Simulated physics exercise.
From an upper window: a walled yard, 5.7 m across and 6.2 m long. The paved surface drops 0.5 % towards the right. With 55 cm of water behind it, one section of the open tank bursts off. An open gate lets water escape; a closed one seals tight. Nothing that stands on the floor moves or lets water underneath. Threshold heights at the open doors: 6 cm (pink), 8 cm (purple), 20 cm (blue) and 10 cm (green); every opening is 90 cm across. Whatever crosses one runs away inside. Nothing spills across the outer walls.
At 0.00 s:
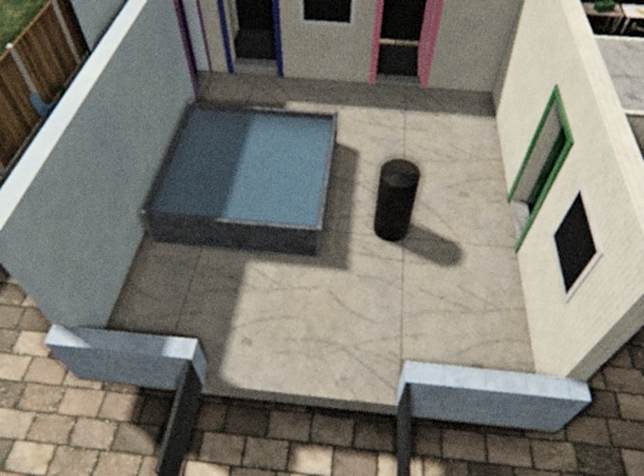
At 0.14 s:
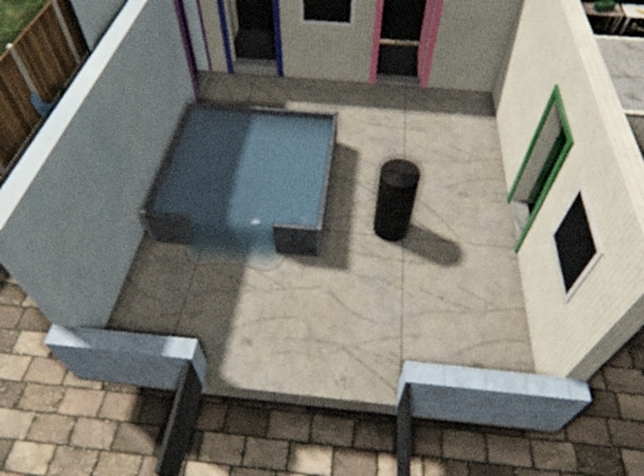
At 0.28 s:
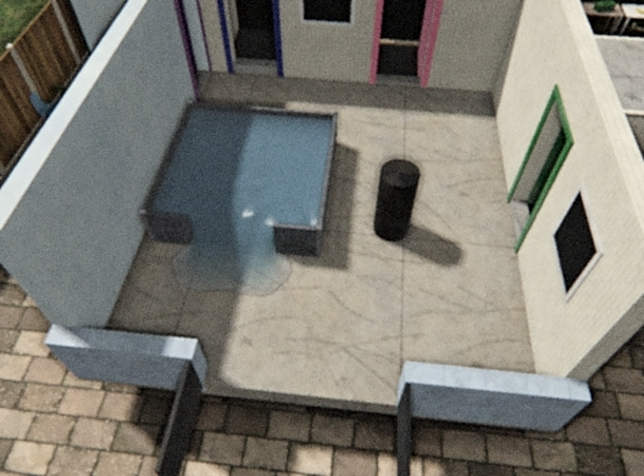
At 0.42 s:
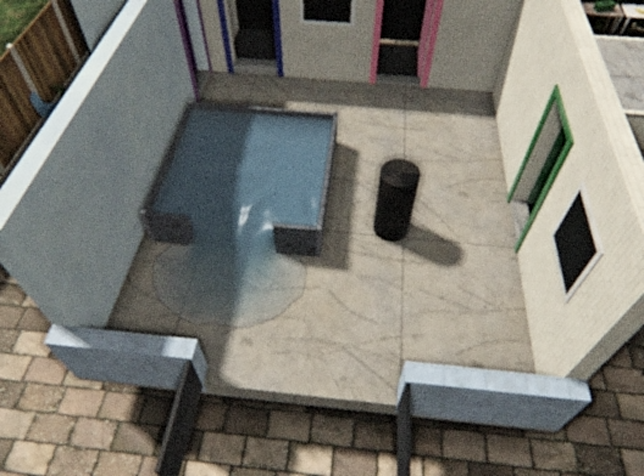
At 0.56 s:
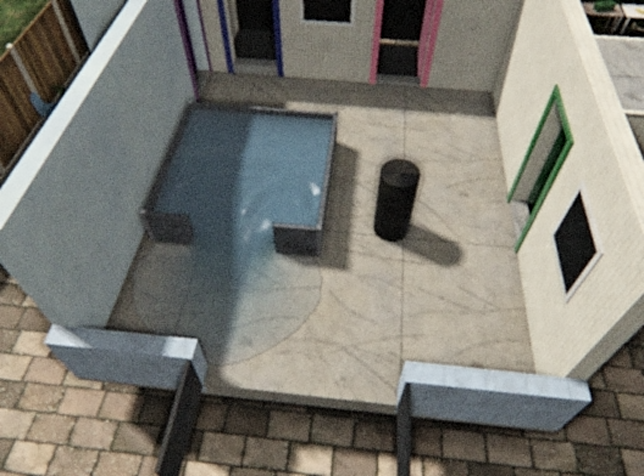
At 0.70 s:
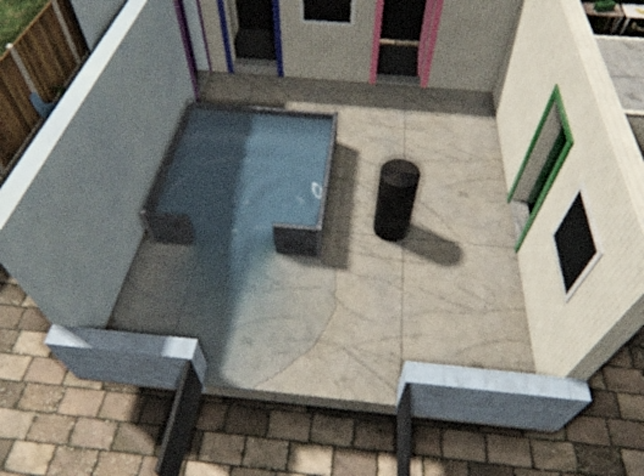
At first, an open tank of water stands whole and still in a walled yard, left of a dark cylinder. Then a section of its near side gives way, and water pours through the gap, spreading across the pale paving in a widening, rounded sheet toward the low front walls.
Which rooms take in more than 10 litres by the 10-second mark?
The water let in: At the pink door it keeps below the limit; at the purple door it does not reach the limit; at the blue door it does not reach the limit; at the green door it does not reach the limit.
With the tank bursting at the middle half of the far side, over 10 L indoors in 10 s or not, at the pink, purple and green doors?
Against that limit: Pink above, purple past it, green under.
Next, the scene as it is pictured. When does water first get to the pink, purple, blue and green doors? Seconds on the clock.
Arrival: Pink 7.0 s, purple 3.6 s, blue 4.5 s, green 7.0 s.
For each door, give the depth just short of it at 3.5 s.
Depths in cm: Pink 0, purple 1, blue 0, green 0.
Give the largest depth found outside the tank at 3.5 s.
Up to some 27 cm.
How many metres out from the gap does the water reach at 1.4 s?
Some 2.8 m out.
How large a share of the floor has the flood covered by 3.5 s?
Near 25 per cent is wet.
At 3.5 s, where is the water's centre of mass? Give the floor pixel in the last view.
Around (236, 221).
After 1.4 s water covers 20 % of the floor and is deepest (42 cm) near (96, 353); pink door not reached, purple door not reached, blue door not reached, green door not reached.
After 2.2 s water covers 20 % of the floor and is deepest (40 cm) near (178, 362); pink door not reached, purple door not reached, blue door not reached, green door not reached.
After 3.5 s water covers 25 % of the floor and is deepest (27 cm) near (178, 362); pink door not reached, purple door not reached, blue door not reached, green door not reached.
After 6.0 s water covers 40 % of the floor and is deepest (18 cm) near (109, 354); pink door not reached, purple door 5 cm at the sill, 1 L in, blue door 7 cm at the sill, 0 L in, green door not reached.
After 10.0 s water covers 55 % of the floor and is deepest (12 cm) near (191, 363); pink door 1 cm at the sill, 0 L in, purple door 2 cm at the sill, 2 L in, blue door 4 cm at the sill, 0 L in, green door 2 cm at the sill, 0 L in.
